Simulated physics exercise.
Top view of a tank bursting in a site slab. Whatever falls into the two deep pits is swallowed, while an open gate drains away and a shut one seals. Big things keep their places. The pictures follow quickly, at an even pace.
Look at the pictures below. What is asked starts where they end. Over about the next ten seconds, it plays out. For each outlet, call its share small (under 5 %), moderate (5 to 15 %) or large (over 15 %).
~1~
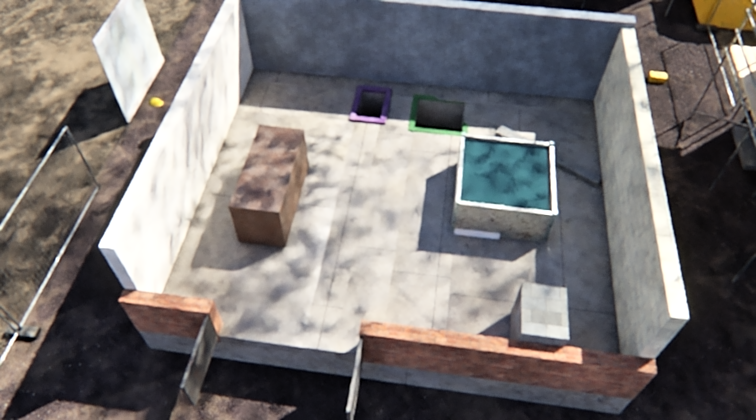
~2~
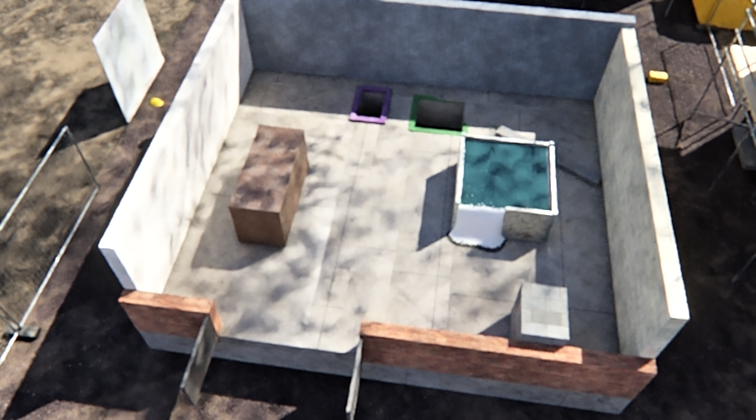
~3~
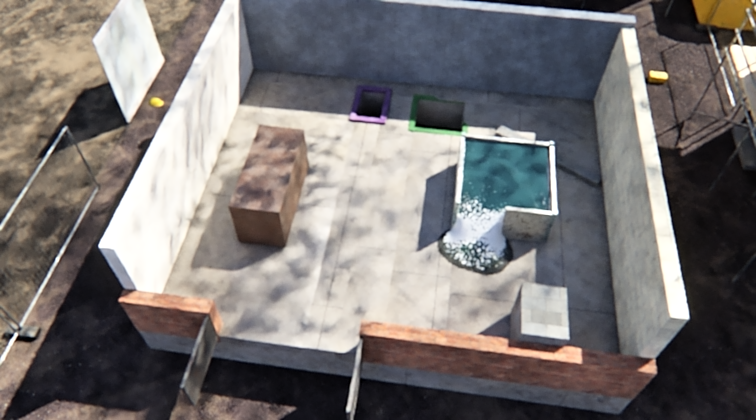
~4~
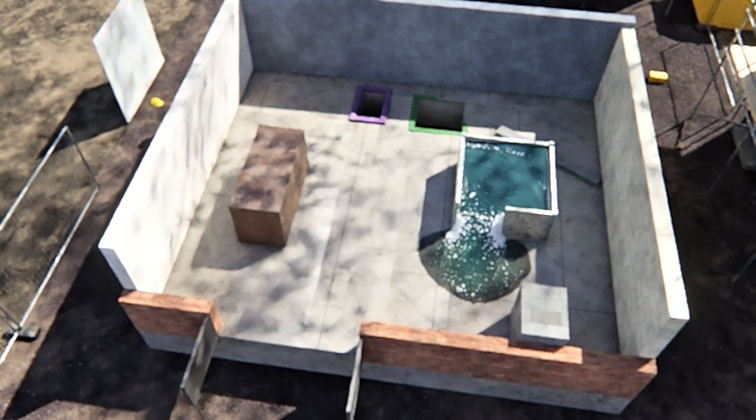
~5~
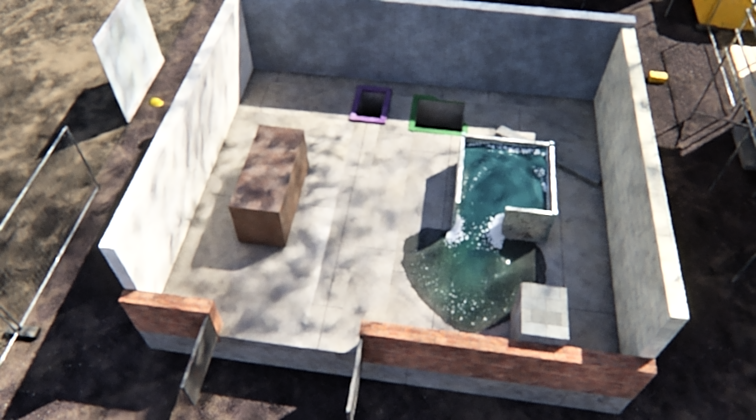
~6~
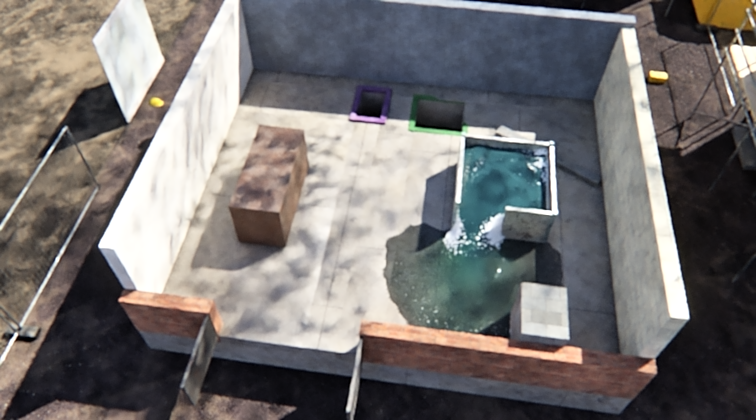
The gate - large, the green pit - small, the purple pit - small.
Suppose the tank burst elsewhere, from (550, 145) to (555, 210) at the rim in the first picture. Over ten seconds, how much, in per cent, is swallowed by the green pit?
The green pit gets 12 per cent.
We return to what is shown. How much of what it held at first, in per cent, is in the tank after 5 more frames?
About 62 per cent.
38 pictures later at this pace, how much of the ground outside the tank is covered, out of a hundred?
It should be close to 55 %.
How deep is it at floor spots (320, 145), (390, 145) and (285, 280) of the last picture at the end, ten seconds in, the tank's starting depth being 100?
About 2 per cent, then 2 per cent, then 6 per cent.
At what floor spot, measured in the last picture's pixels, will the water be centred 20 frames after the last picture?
I'd mark it close to (435, 262).
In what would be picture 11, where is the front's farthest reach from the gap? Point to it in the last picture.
My best guess is about (328, 337).
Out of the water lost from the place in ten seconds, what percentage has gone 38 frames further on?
About 65 %.
A moment on, water covers 20 % of the floor; the gate 0 %, the green pit 0 %, the purple pit 0 %.
Next, water covers 25 % of the floor; the gate 3 %, the green pit 0 %, the purple pit 0 %.
Then, water covers 35 % of the floor; the gate 8 %, the green pit 0 %, the purple pit 0 %.
Later, water covers 55 % of the floor; the gate 15 %, the green pit 0 %, the purple pit 0 %.
In the end, water covers 70 % of the floor; the gate 24 %, the green pit 0 %, the purple pit 0 %.
